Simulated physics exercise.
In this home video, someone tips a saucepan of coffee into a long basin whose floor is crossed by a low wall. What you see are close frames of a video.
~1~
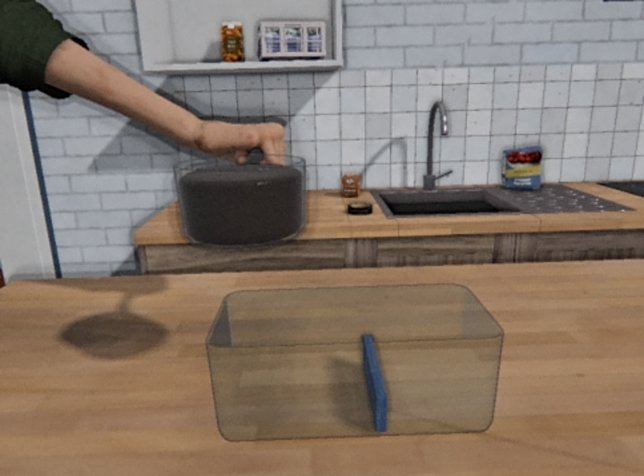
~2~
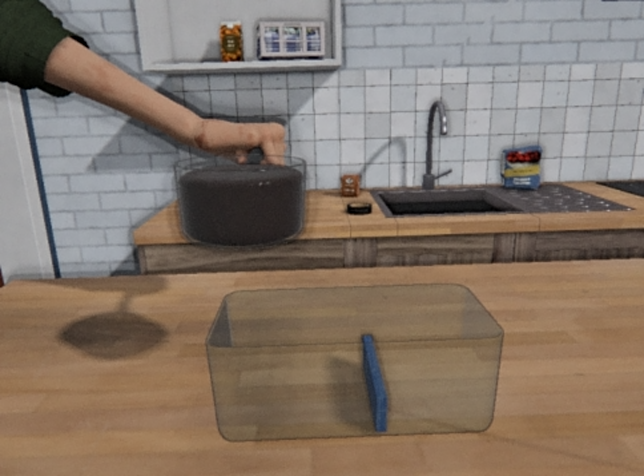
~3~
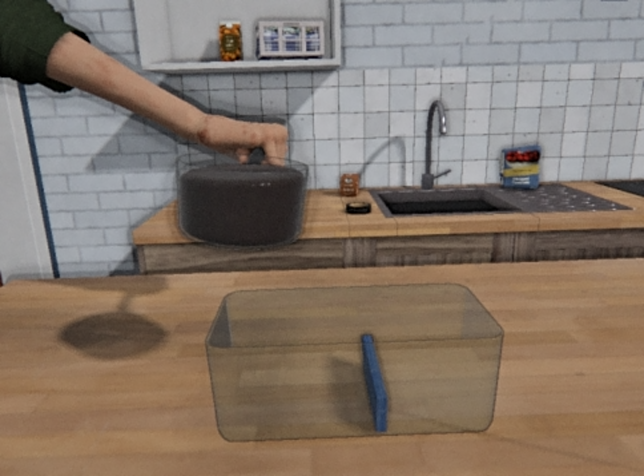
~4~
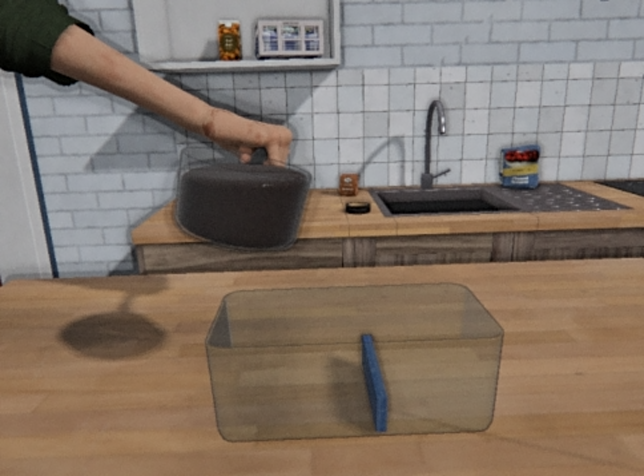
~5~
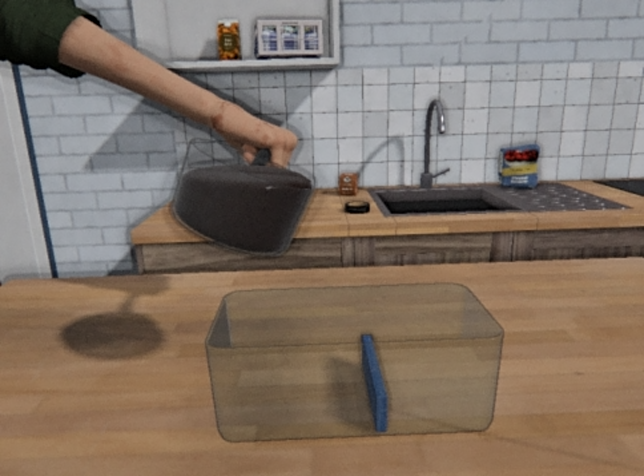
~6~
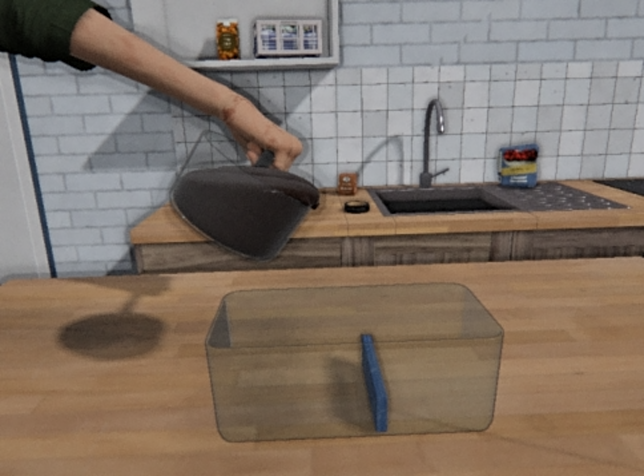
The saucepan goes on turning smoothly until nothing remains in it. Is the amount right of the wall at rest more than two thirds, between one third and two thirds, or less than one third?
It is less than one third.
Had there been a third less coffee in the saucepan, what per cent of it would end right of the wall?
About 5 in a hundred.
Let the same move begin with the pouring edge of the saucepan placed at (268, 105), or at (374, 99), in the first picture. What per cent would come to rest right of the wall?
It comes out at around 10 percent and then around 70 percent.
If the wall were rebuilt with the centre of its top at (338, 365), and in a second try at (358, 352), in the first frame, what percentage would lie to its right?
Roughly 70 per cent first and roughly 40 per cent second.
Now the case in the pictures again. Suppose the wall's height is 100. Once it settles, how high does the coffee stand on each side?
Near 60 in a hundred to the left, 30 to the right.
A moment on, the saucepan is tipped right over and 27 per cent is still to pour, 18 is left of the wall and 13 right of it.
Next, the saucepan is tipped right over and 6 per cent is still to pour, 64 is left of the wall and 23 right of it.
Then the saucepan is tipped right over and 1 per cent is still to pour, 66 is left of the wall and 23 right of it.
Later the saucepan is tipped right over and 0 per cent is still to pour, 71 is left of the wall and 24 right of it.
Finally, 71 per cent lies left of the wall, 24 right of it and 5 outside.
